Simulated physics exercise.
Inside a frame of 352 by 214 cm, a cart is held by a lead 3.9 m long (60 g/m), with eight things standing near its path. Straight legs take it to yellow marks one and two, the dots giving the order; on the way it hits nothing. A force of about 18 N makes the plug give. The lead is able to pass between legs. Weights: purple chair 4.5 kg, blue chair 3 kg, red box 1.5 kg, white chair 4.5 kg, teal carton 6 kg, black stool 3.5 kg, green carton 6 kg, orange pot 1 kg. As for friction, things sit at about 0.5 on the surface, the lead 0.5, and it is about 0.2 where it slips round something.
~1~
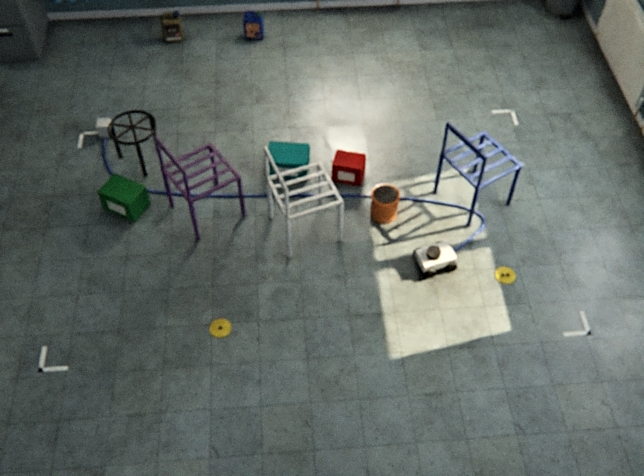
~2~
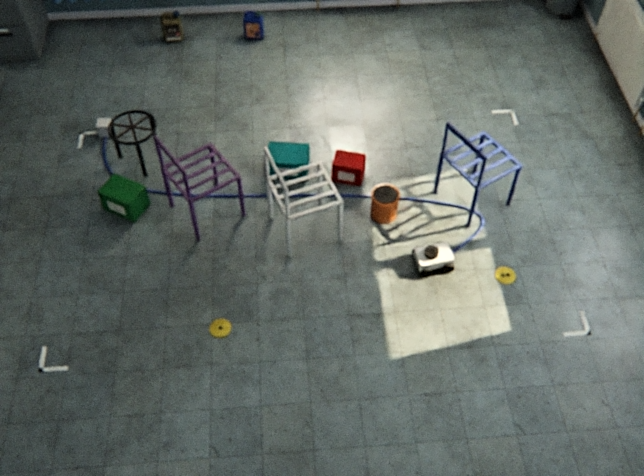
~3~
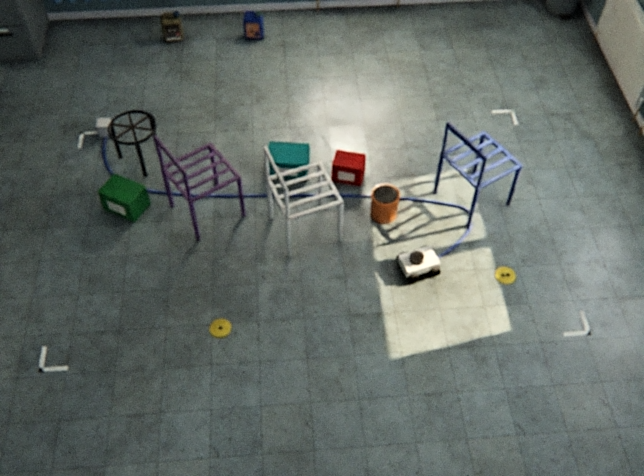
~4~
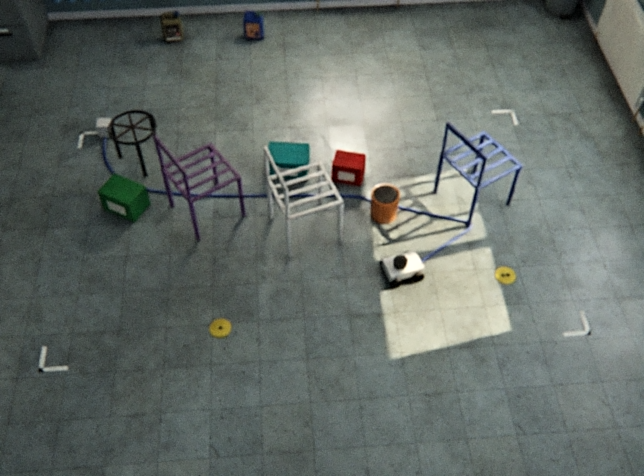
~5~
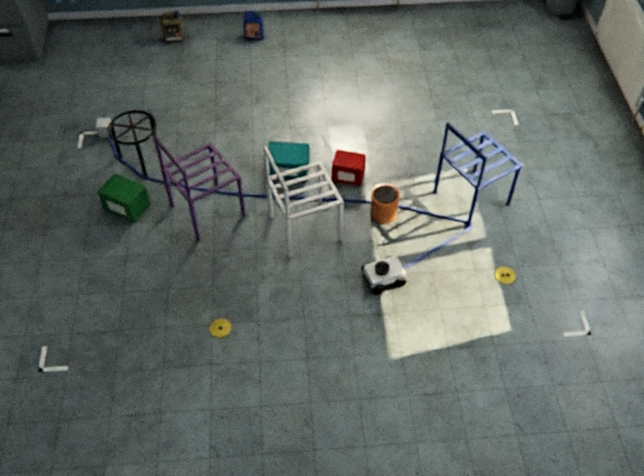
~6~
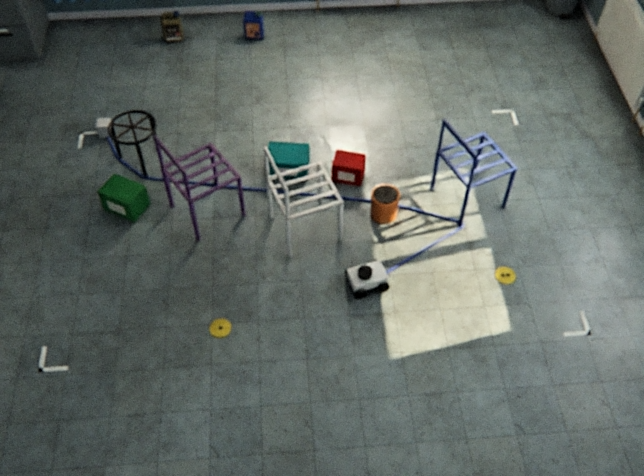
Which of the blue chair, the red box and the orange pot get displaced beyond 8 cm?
The blue chair does not hold its ground. The red box holds its ground. The orange pot does not hold its ground.
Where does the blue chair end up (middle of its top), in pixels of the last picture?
Rest point, last frame: Approx. (421, 170).
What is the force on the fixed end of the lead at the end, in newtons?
About 0 N.
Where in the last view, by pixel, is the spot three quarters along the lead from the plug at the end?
It sits somewhere around (369, 255) in the final picture.
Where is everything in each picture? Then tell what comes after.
The first frame shows blue chair (481, 159); orange pot (386, 194); marks (221, 328) (505, 276); lead runs through (478, 232); cart (441, 261).
In the second frame, lead runs through (477, 232); cart (439, 261).
In the third frame, lead runs through (463, 237); cart (424, 265).
In the fourth frame, lead runs through (449, 242); cart (408, 270).
In the fifth frame, lead runs through (434, 249); cart (390, 275).
The sixth frame shows blue chair (477, 159); orange pot (386, 194); lead runs through (419, 211) (418, 253); cart (374, 280).
Next, cart at (268, 311), 9 N at the fixed end; blue chair 30 cm off its start.
Then, cart at (294, 313), lead slack at the fixed end; blue chair 44 cm off its start, orange pot 15 cm off its start.
After that, cart at (408, 292), lead slack at the fixed end; blue chair 44 cm off its start at (421, 170), orange pot 15 cm off its start at (367, 201).
Later, cart at (505, 274), lead slack at the fixed end; blue chair 44 cm off its start, orange pot 15 cm off its start.
At the end, cart at (505, 274), lead slack at the fixed end; blue chair 44 cm off its start at (421, 170), orange pot 15 cm off its start at (367, 201), red box 0 cm off its start at (348, 159).
